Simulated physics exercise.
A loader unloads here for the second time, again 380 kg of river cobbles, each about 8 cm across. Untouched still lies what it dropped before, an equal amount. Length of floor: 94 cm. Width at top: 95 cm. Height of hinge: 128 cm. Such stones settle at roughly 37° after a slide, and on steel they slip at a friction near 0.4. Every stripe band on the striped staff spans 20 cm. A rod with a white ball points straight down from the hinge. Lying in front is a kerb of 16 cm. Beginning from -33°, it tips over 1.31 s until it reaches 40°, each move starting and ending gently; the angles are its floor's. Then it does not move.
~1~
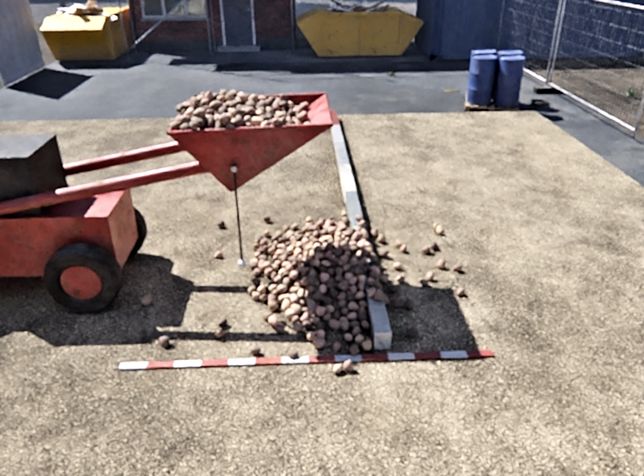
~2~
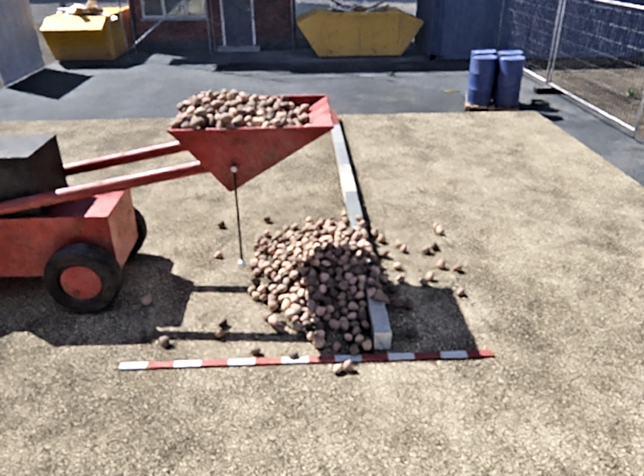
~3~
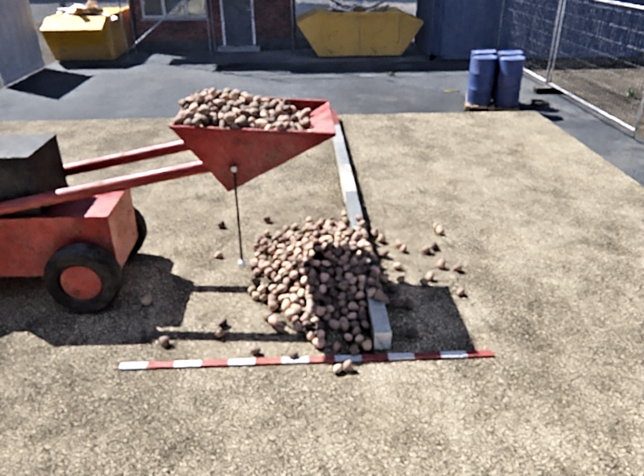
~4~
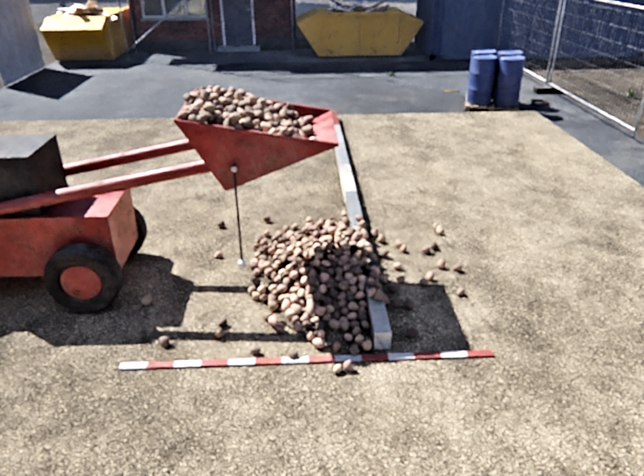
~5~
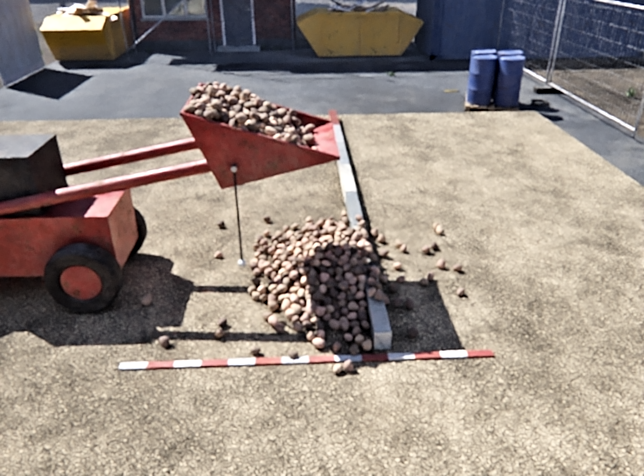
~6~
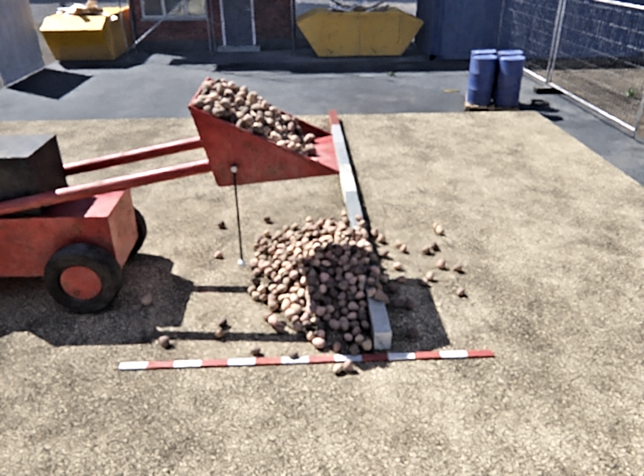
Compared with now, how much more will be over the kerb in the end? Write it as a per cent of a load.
Close to 43 parts in a hundred.
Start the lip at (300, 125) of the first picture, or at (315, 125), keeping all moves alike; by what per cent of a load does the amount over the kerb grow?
Near 10 in a hundred, then near 25 in a hundred.
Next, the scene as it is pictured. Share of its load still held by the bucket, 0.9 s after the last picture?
Estimate: 40 % remaining inside, roughly.
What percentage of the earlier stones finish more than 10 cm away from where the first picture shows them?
Roughly 10 % of them.
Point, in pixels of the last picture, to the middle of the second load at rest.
Centre: Approx. (354, 262).
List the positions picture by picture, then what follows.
The first picture shows lip at (333, 125), floor tilted -33°, highest stones at (222, 99). The earlier load is highest near (334, 246), 28 cm above ground level, 96 % on this side of the kerb, 4 % over the kerb.
The second picture shows lip at (334, 127), floor tilted -32°, highest stones at (219, 98).
The third picture shows lip at (336, 134), floor tilted -28°, highest stones at (212, 97).
The fourth picture shows lip at (339, 145), floor tilted -21°, highest stones at (204, 95).
The fifth picture shows lip at (340, 158), floor tilted -14°, highest stones at (211, 91).
In the sixth picture, the bucket is at -5°, its lip at (340, 173); the top of the load is at (217, 88).
Then, 0.4 s after the last picture the floor is at 28°; in per cent of one load, 99 in the bucket, 97 on this side of the kerb, 4 over the kerb; the foremost stones are at (440, 255).
Then, 0.9 s after the last picture the floor is at 40°; in per cent of one load, 42 in the bucket, 153 on this side of the kerb, 5 over the kerb; the foremost stones are at (440, 255).
Then, 1.2 s after the last picture the floor is at 40°; in per cent of one load, 6 in the bucket, 167 on this side of the kerb, 27 over the kerb; the foremost stones are at (453, 263).
Then, 3.7 s after the last picture the floor is at 40°; in per cent of one load, 0 in the bucket, 153 on this side of the kerb, 47 over the kerb; the foremost stones are at (523, 267). Net gain over the kerb, 43.
